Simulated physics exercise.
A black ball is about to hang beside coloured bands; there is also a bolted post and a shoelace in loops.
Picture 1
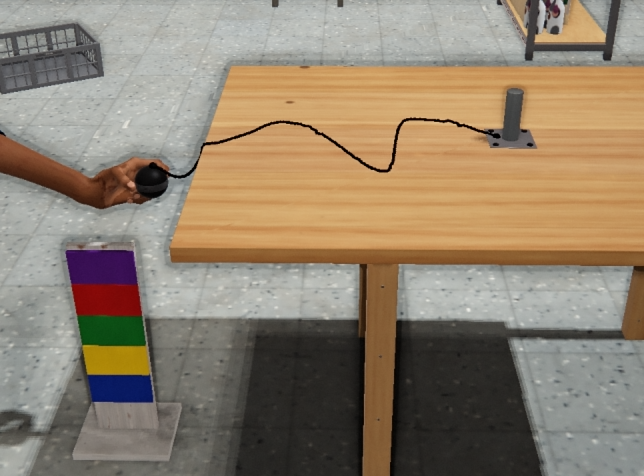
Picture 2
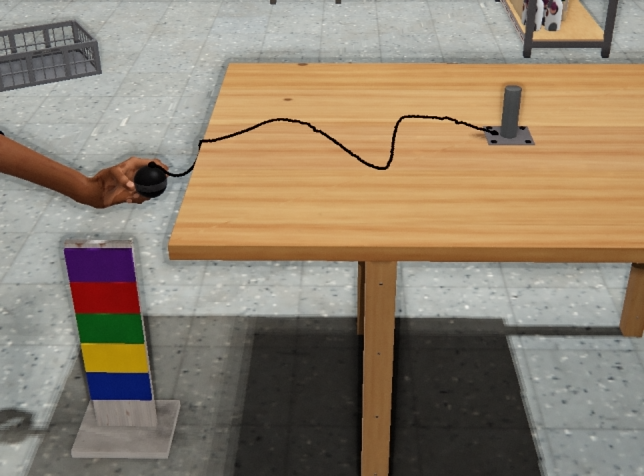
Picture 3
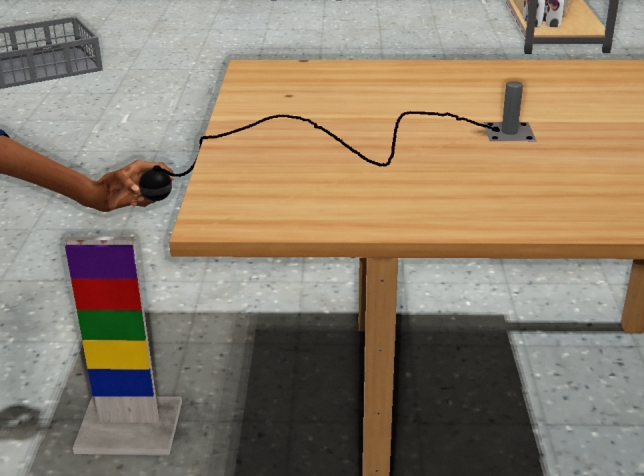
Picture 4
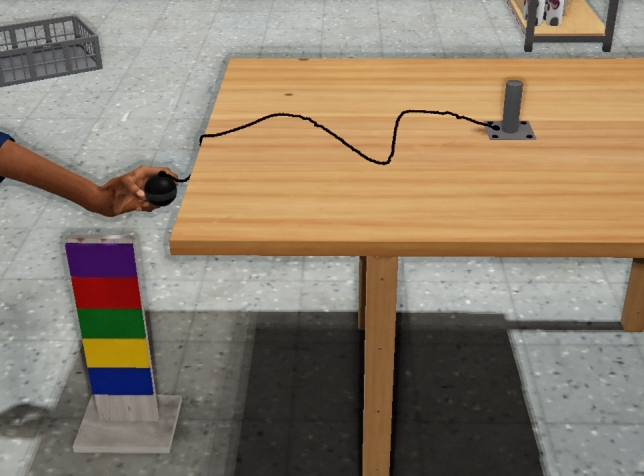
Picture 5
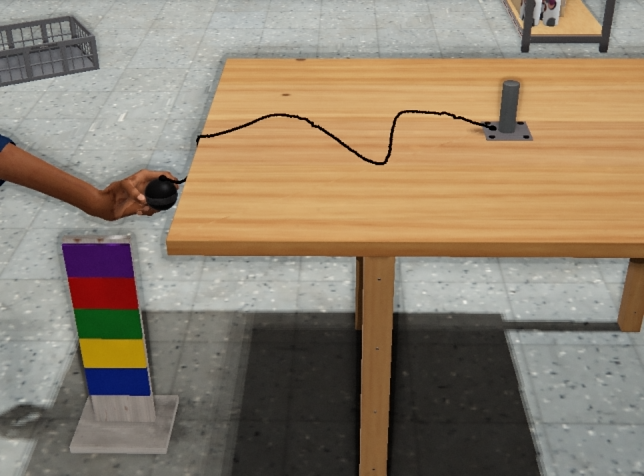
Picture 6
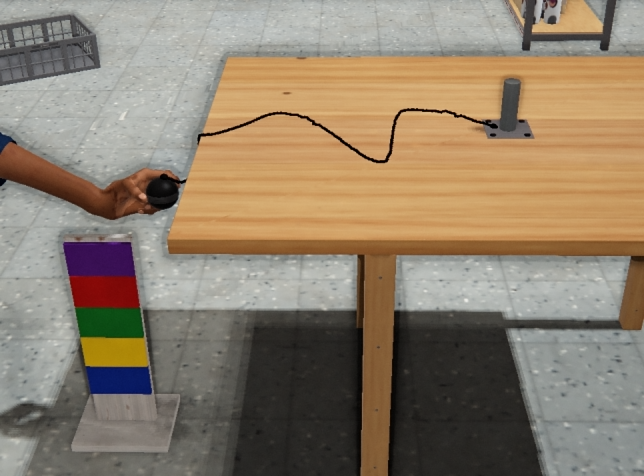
The clip shows a hand holding a black ball above a stand with coloured bands, beside a wooden table where a wavy dark cord runs to a metal post; the hand moves slightly down and right while the cord barely shifts.
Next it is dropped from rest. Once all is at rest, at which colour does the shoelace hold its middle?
At blue.
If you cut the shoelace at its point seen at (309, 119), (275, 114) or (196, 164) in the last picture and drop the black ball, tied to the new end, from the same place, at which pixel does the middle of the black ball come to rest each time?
Estimated positions in order: (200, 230); (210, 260); (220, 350).
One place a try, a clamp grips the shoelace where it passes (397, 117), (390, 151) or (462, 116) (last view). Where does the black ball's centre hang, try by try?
That would be (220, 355) for the first, (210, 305) for the second and (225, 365) for the third.
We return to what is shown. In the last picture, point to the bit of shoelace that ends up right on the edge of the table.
The piece you want is at about (349, 146).
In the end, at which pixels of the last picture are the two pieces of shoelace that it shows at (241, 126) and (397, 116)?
First: (216, 269). Second: (363, 128).
Early on, ball near (183, 348); level with yellow.
Midway, ball near (245, 359); level with blue.
Near the end, ball near (220, 363); level with blue.
Finally, ball near (227, 369); level with blue. Its centre hangs level with the blue band.
